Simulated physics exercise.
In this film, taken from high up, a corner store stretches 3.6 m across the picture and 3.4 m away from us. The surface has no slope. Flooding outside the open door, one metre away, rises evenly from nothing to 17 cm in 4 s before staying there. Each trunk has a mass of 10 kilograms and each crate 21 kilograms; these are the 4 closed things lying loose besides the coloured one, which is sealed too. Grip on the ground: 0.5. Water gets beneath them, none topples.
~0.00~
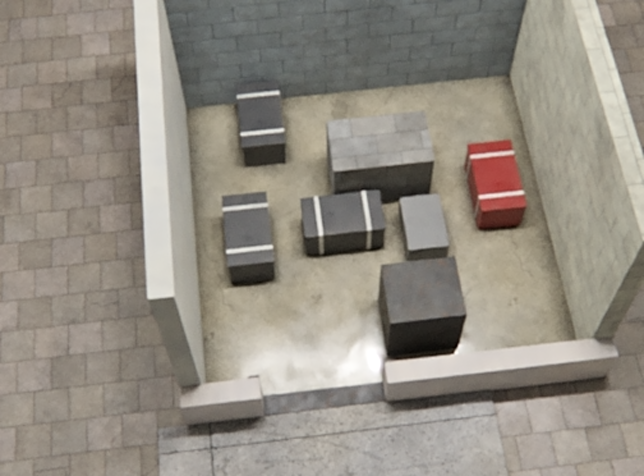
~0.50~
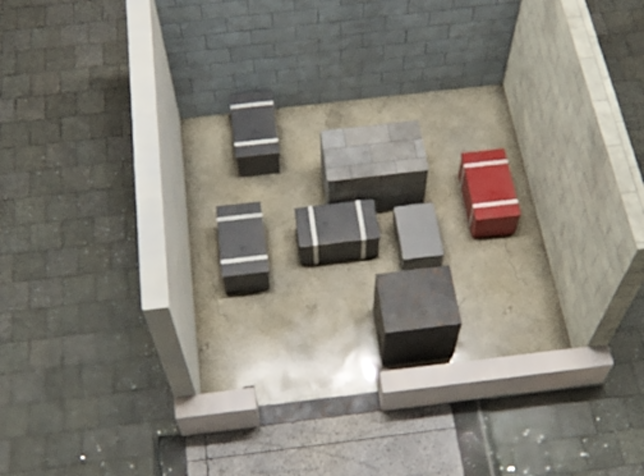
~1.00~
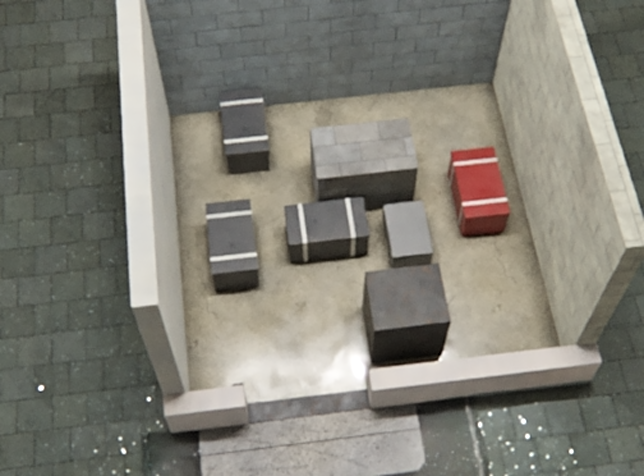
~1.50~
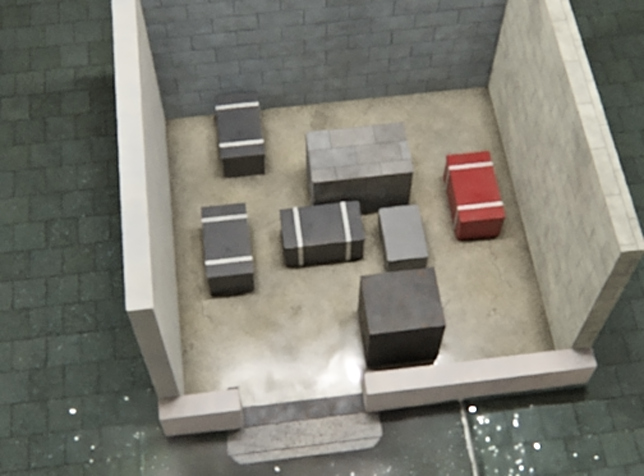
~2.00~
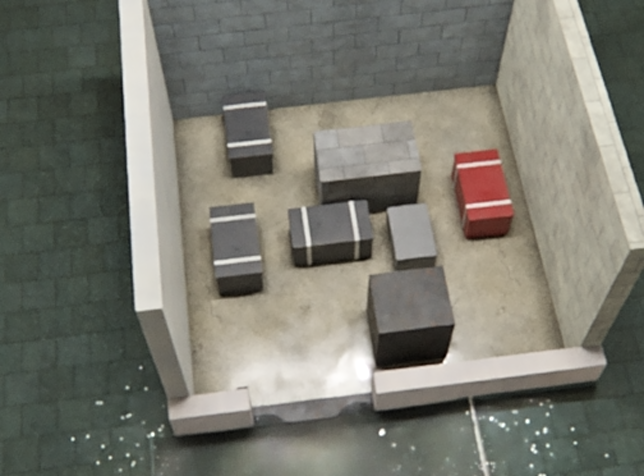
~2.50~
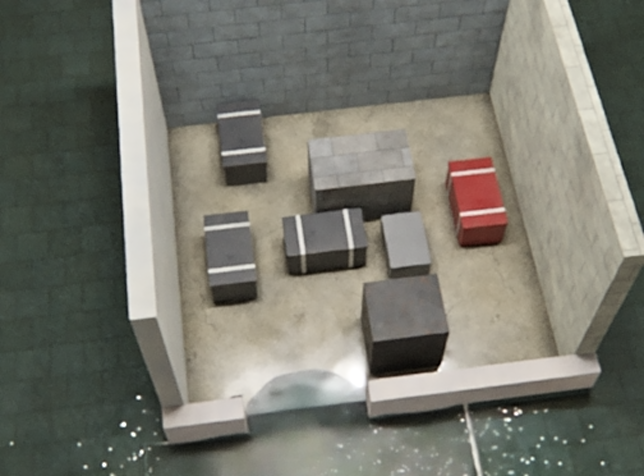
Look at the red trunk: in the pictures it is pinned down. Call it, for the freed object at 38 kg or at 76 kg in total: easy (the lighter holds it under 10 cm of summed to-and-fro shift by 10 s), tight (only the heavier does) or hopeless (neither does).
Easy.
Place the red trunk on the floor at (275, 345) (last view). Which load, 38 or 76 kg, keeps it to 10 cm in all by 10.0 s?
Result: Both pass.
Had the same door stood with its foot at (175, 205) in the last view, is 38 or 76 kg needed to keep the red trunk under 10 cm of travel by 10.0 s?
Short version: The light mass is sufficient.
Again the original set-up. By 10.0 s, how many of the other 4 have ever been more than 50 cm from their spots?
The total is 3.
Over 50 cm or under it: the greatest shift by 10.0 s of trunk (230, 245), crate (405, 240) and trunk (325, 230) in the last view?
Reading the three in turn gives surpassed, not surpassed and surpassed.
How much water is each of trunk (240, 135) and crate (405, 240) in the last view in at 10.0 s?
About 9 and 5 cm.
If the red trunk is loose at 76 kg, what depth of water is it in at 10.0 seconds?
Close to 5 cm deep.
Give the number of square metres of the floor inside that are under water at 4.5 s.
Somewhere around 4.0 m2, roughly.
After 3.5 s the red trunk would be 0 cm from its start with 38 kg and 0 cm from its start with 76 kg; 0 cm of water round it then.
After 4.5 s the red trunk would be 0 cm from its start with 38 kg and 0 cm from its start with 76 kg; 0 cm of water round it then.
After 7.0 s the red trunk would be 0 cm from its start with 38 kg and 0 cm from its start with 76 kg; 2 cm of water round it then.
After 10.0 s the red trunk would be 0 cm from its start with 38 kg and 0 cm from its start with 76 kg; 5 cm of water round it then.
